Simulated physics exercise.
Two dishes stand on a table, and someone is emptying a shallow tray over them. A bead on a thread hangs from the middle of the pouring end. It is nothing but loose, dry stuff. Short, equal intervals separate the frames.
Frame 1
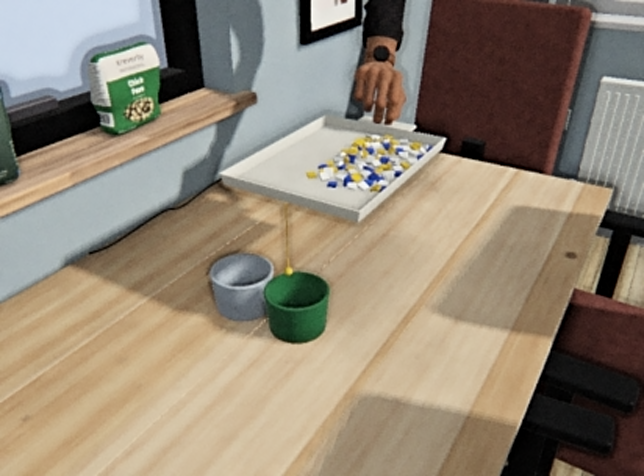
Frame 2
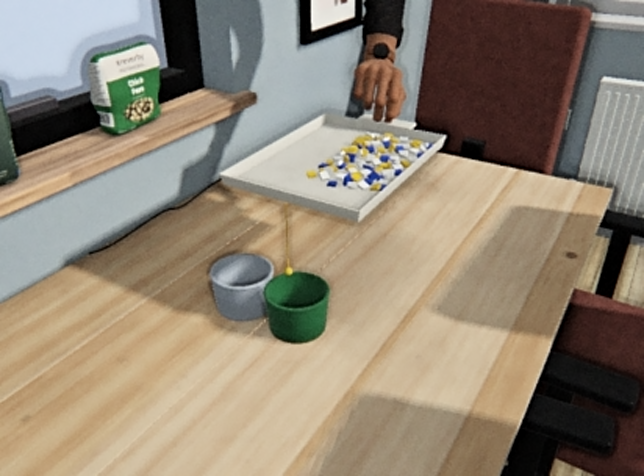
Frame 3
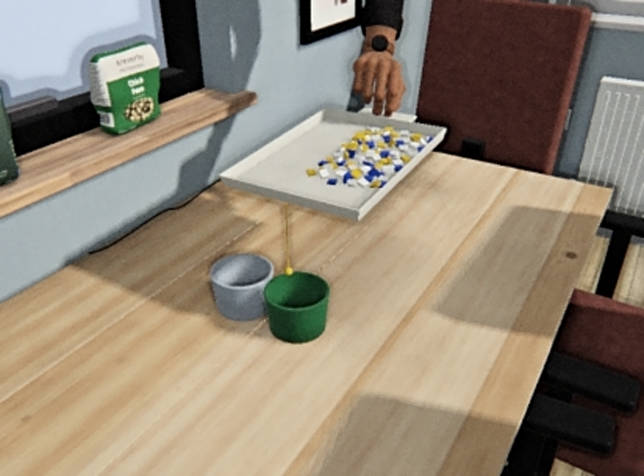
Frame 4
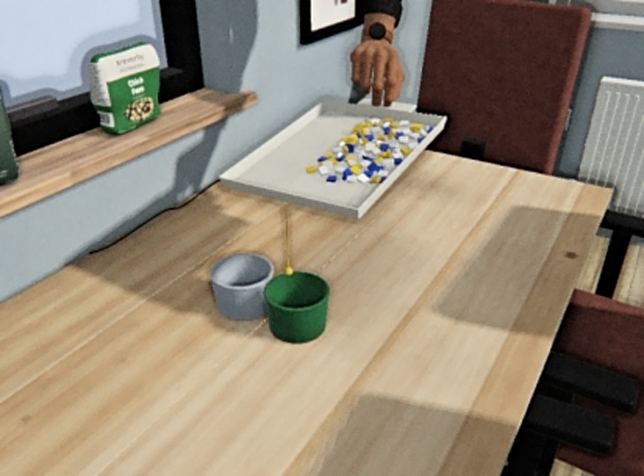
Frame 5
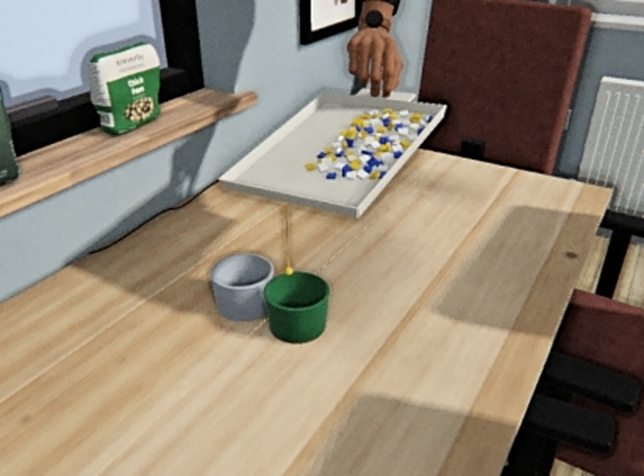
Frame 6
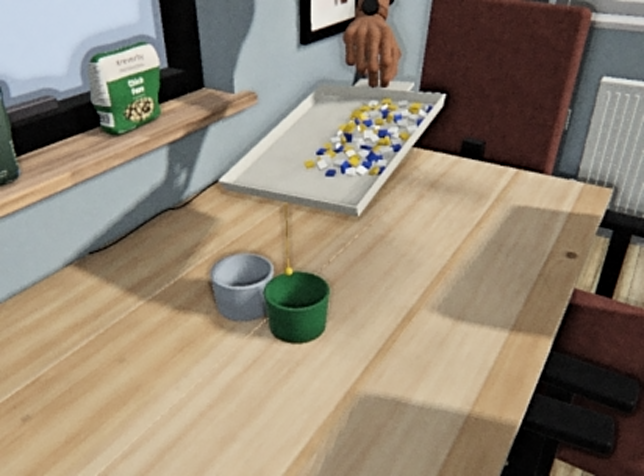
In this clip, a hand at the far end of a shallow tray of blue, white and yellow pieces gradually raises that end above a grey dish and a green dish, while the pieces shift slightly across the tray.
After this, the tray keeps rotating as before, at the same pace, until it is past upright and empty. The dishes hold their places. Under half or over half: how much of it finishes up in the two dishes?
So the dishes get the majority of the load, I reckon.
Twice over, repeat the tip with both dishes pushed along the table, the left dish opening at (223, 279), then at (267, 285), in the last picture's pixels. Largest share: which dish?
Trial one goes to the left of the two, trial two to the left of the two.
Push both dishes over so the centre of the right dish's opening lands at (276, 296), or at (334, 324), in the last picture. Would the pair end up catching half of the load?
Earlier try a majority share, later try a minority share.
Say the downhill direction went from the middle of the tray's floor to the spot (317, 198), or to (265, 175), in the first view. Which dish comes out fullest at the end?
First place: The dish to the right; second place: The dish to the left.
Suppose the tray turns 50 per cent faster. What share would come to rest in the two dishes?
It would be around 60 percent.
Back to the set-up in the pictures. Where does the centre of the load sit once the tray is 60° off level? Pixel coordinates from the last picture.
The load is centred around (262, 184).
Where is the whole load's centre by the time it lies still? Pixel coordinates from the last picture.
Centre at rest, last view: Approx. (239, 306).
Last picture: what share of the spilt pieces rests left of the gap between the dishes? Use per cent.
Some 90 per cent.
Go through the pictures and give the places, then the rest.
Corners of the pouring end (224, 173) and (359, 210), level; middle of the load (370, 160), mosaic tiles; left dish (224, 299); right dish (280, 321); bead on its thread (288, 271), in the first frame.
Corners of the pouring end (224, 173) and (358, 209), level; middle of the load (370, 159), in the second frame.
Corners of the pouring end (223, 174) and (358, 208), tipped barely, lowest at the left corner; middle of the load (370, 155), in the third frame.
Corners of the pouring end (223, 176) and (357, 207), tipped a little, lowest at the left corner; middle of the load (370, 148), in the fourth frame.
Corners of the pouring end (223, 178) and (356, 206), tipped a little, lowest at the left corner; middle of the load (369, 142), in the fifth frame.
Corners of the pouring end (222, 180) and (356, 205), tipped a little, lowest at the left corner; middle of the load (368, 135); left dish (224, 299); right dish (280, 321), in the sixth frame.
Just after the last frame, tray tipped steeply; the larger part on the tray; about a tenth in the air.
A moment on, tray tipped right over; roughly two thirds on the tray; about a tenth in the left dish; roughly a quarter outside both; just a few in the air.
Further on, tray tipped past a quarter turn; about a tenth in the right dish; roughly two thirds in the left dish; roughly a third outside both.
When it is over, tray tipped past a quarter turn; about a tenth in the right dish; roughly two thirds in the left dish; roughly a third outside both.
